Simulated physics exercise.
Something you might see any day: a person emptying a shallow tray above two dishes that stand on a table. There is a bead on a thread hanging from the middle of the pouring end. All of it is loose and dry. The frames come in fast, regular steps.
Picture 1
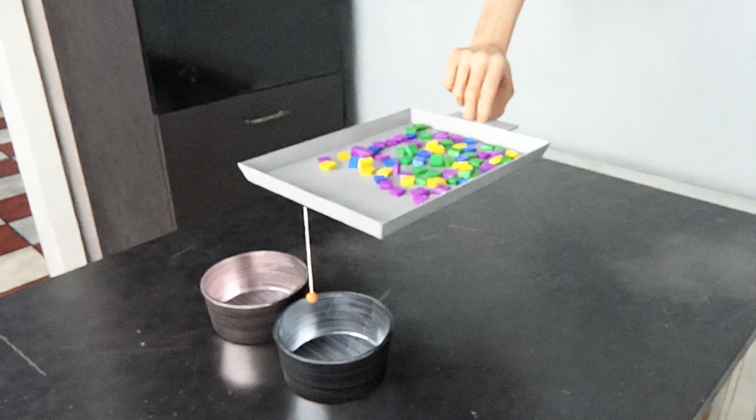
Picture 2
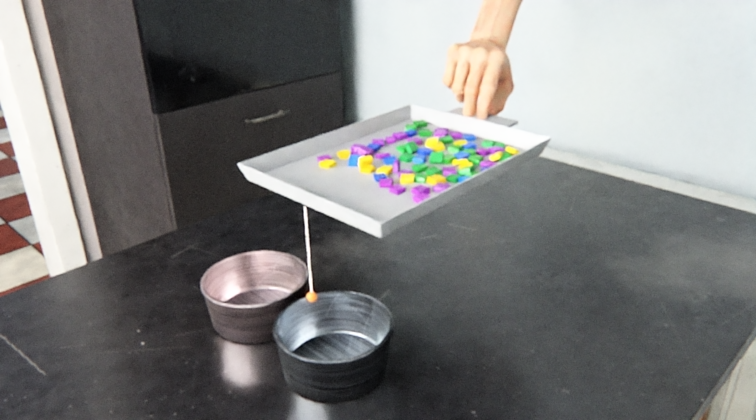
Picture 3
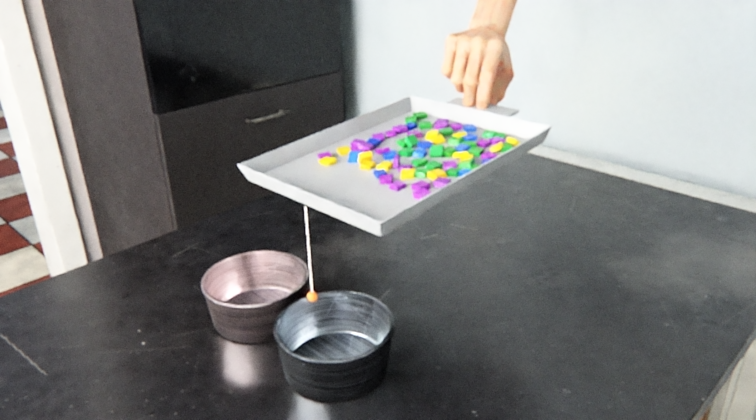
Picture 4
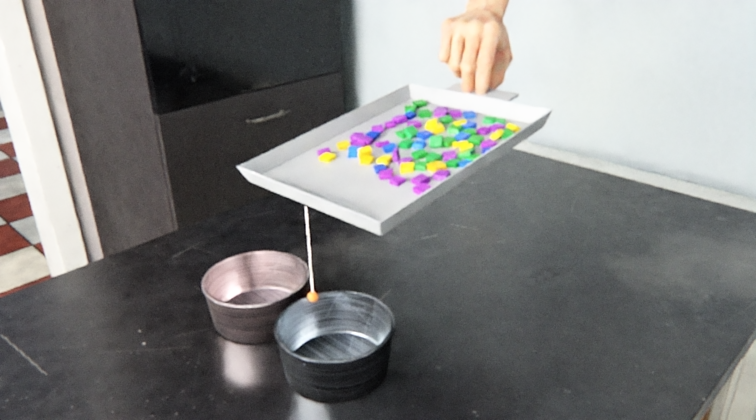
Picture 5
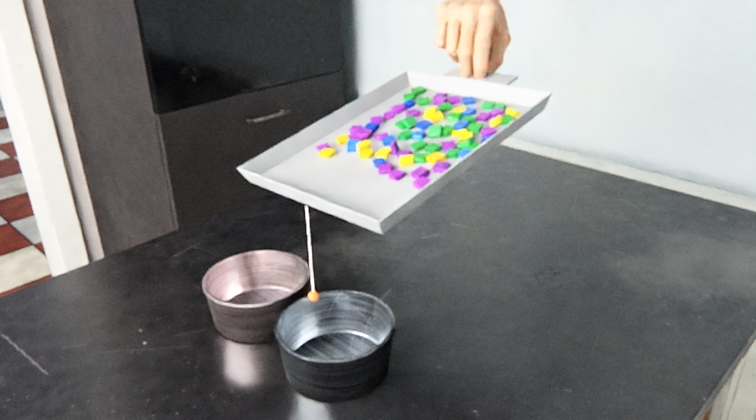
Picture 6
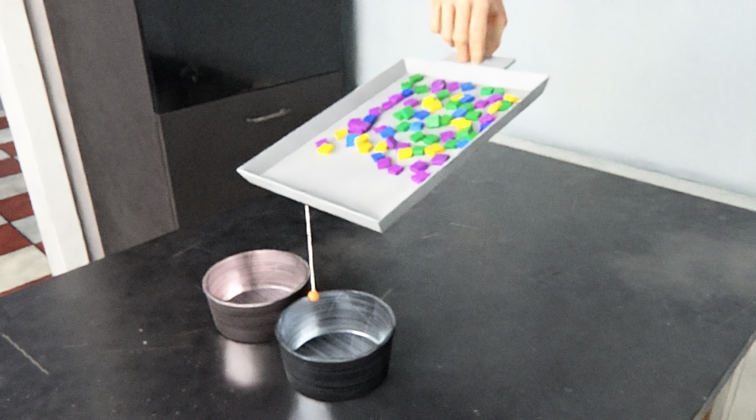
Above two round dishes on a dark table, a hand gradually raised the far end of a pale tray of colourful mosaic tiles, while a bead hung from the near end on a thread.
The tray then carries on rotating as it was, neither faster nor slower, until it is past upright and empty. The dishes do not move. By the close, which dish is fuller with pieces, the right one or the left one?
The larger share will most likely go to the dish on the left.
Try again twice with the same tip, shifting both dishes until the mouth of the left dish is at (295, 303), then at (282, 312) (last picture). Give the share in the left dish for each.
Close to 50 in a hundred, then close to 60 in a hundred.
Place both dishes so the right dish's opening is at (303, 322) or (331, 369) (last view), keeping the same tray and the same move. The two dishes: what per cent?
Result: 80 % and 80 %.
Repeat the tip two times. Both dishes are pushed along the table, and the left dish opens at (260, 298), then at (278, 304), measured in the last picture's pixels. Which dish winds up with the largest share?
The dish to the left; the dish to the left.
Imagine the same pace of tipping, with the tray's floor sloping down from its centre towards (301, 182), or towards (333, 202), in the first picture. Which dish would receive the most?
Try 1: The left-side dish; try 2: The right-side dish.
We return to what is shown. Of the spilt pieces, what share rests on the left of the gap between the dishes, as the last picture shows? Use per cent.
Around 90 percent of the pieces.
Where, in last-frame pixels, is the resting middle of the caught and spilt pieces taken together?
Near (270, 352).
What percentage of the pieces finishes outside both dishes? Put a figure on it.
Share: Approx. 50 %.
Soon, tray tipped steeply; nearly all on the tray; a small part in the air.
A while on, tray tipped right over; about half on the tray; a small part in the right dish; a small part in the left dish; a small part outside both; about a quarter in the air.
Towards the end, tray tipped past a quarter turn; a small part in the right dish; about a third in the left dish; about half outside both.
Finally, tray tipped past a quarter turn; a small part in the right dish; about a third in the left dish; about half outside both.
